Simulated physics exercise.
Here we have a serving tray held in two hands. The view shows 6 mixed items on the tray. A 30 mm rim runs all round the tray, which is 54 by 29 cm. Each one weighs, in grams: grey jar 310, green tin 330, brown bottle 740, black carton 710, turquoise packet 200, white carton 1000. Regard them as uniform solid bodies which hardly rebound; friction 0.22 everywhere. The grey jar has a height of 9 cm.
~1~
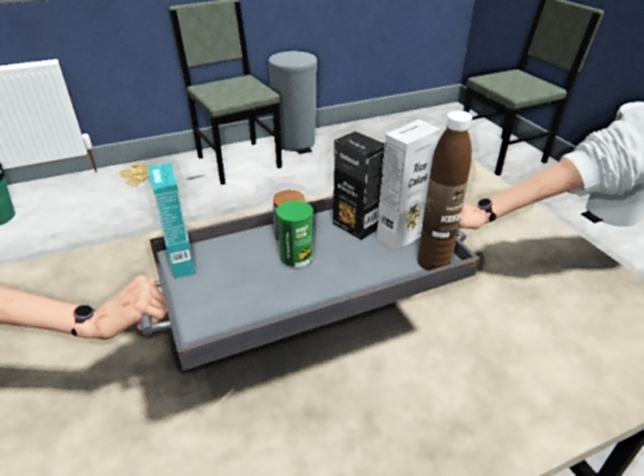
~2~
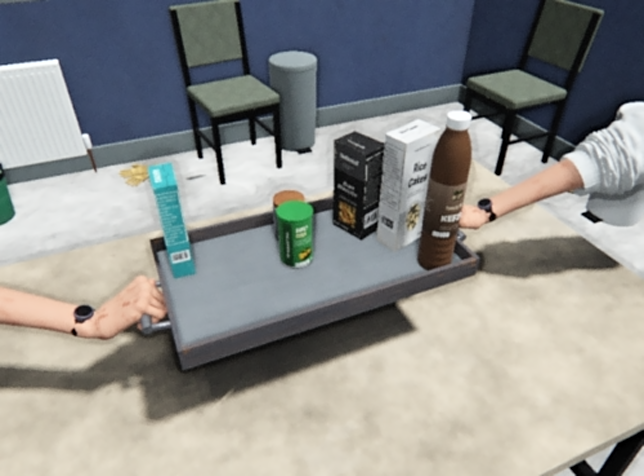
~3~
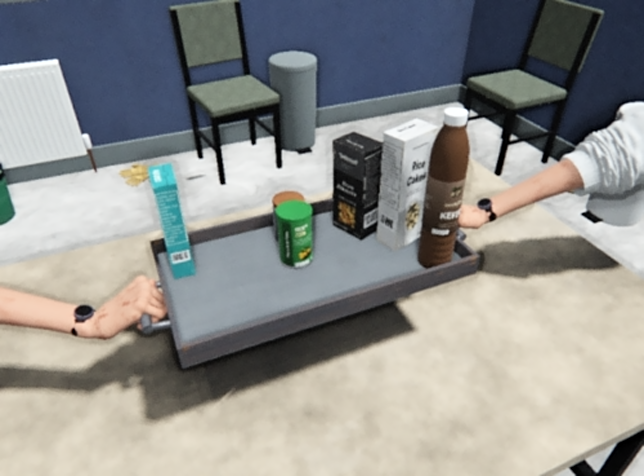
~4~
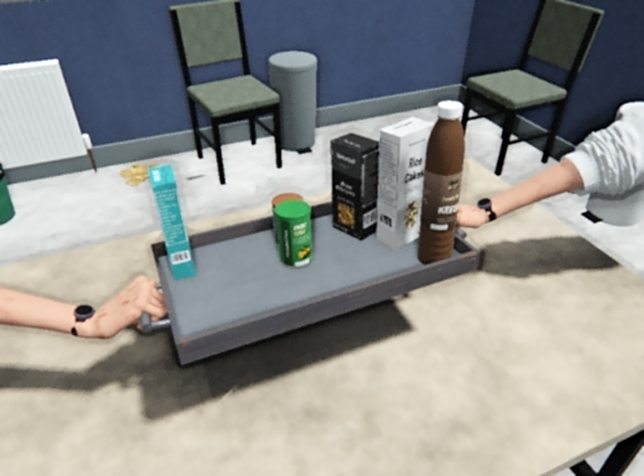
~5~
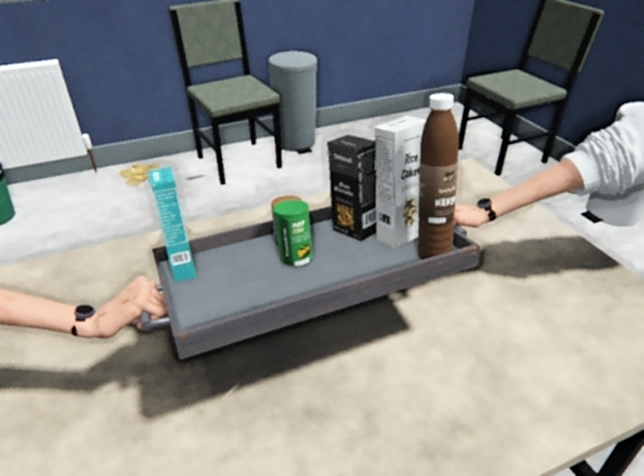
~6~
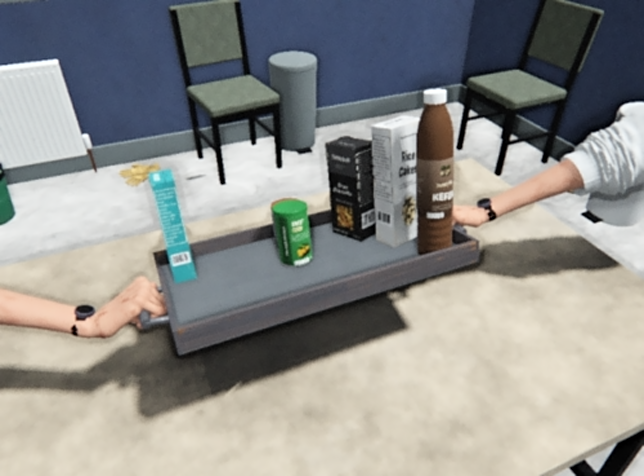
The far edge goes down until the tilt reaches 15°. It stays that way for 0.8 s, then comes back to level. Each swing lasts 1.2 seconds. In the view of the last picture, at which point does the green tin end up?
(289, 226).
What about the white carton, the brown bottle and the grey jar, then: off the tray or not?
White carton: Goes out of bounds; brown bottle: Goes out of bounds; grey jar: Stays in bounds.
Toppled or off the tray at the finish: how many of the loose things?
The answer is 2.
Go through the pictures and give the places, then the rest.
Tray level; green tin (296, 235), in the first frame.
Tray level; black carton (358, 187); turquoise packet (173, 222), in the second frame.
Tilt 2°, far edge down; white carton (405, 187), in the third frame.
Tilt 5°, far edge down; brown bottle (441, 189); black carton (356, 187), in the fourth frame.
Tilt 10°, far edge down; turquoise packet (173, 225); white carton (401, 183), in the fifth frame.
Tilt 13°, far edge down; green tin (293, 234), in the sixth frame.
Then, 1.00 s past the last view, tilt 15°, far edge down; green tin shifted 3 cm near (287, 228); brown bottle tipped 11° against what carries it; white carton tipped 8° against what carries it.
Then, 1.50 s past the last view, tilt 12°, far edge down; brown bottle and white carton now off the tray; green tin shifted 3 cm near (287, 228); black carton shifted 5 cm.
Finally, off the tray, brown bottle and white carton; not toppled but over 5 cm from the start, black carton; the other 3 still in place (within 5 cm). In the last view, green tin near (289, 226).
